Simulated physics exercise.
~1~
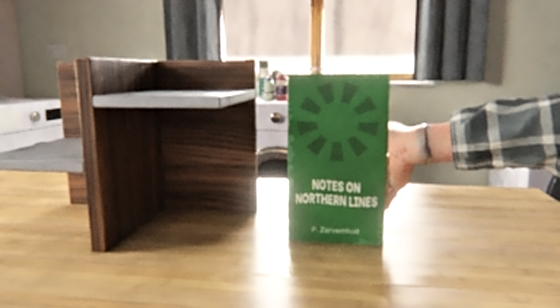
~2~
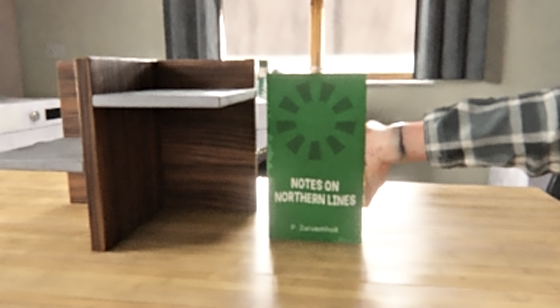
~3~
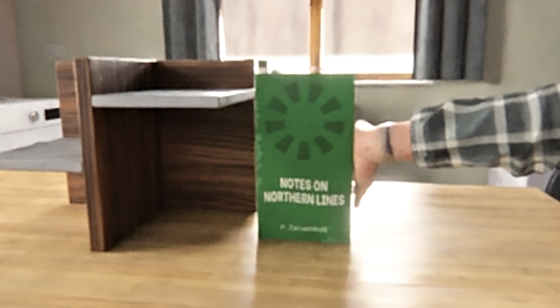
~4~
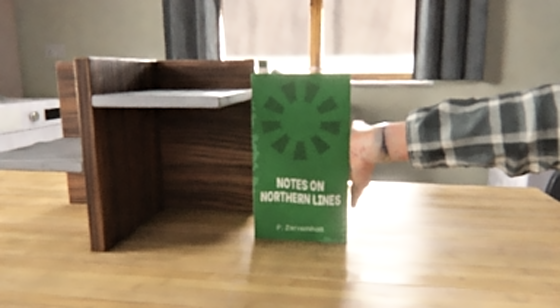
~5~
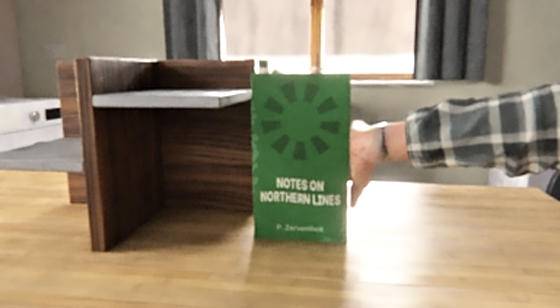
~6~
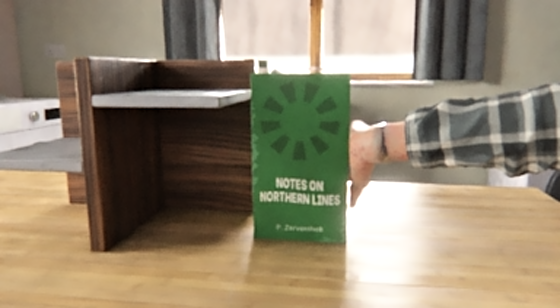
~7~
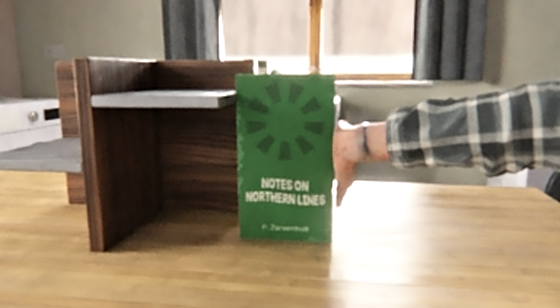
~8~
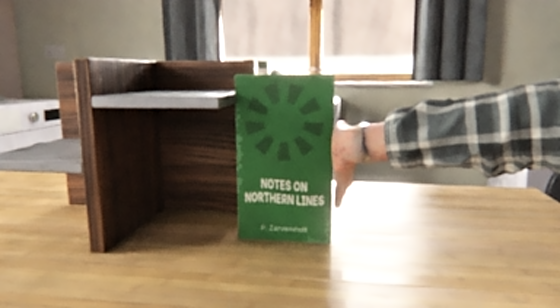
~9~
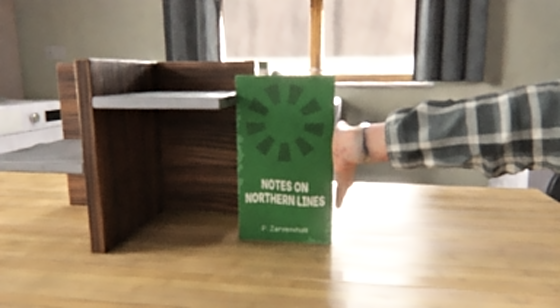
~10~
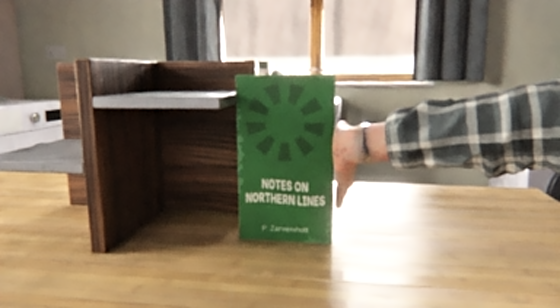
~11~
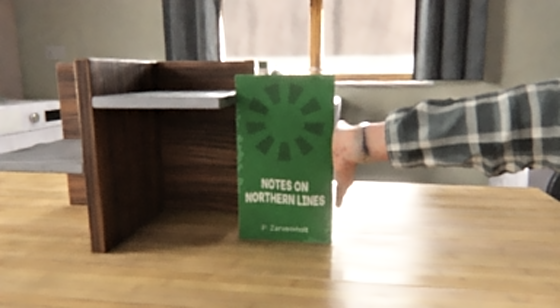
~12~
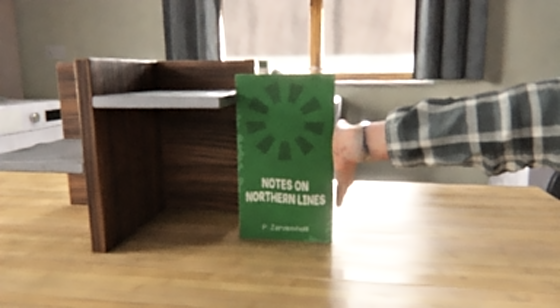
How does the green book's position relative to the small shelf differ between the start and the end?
At the start the green book stands a little way to the right of the shelf, with a gap between them. By the end it is further left, upright at the shelf's opening.
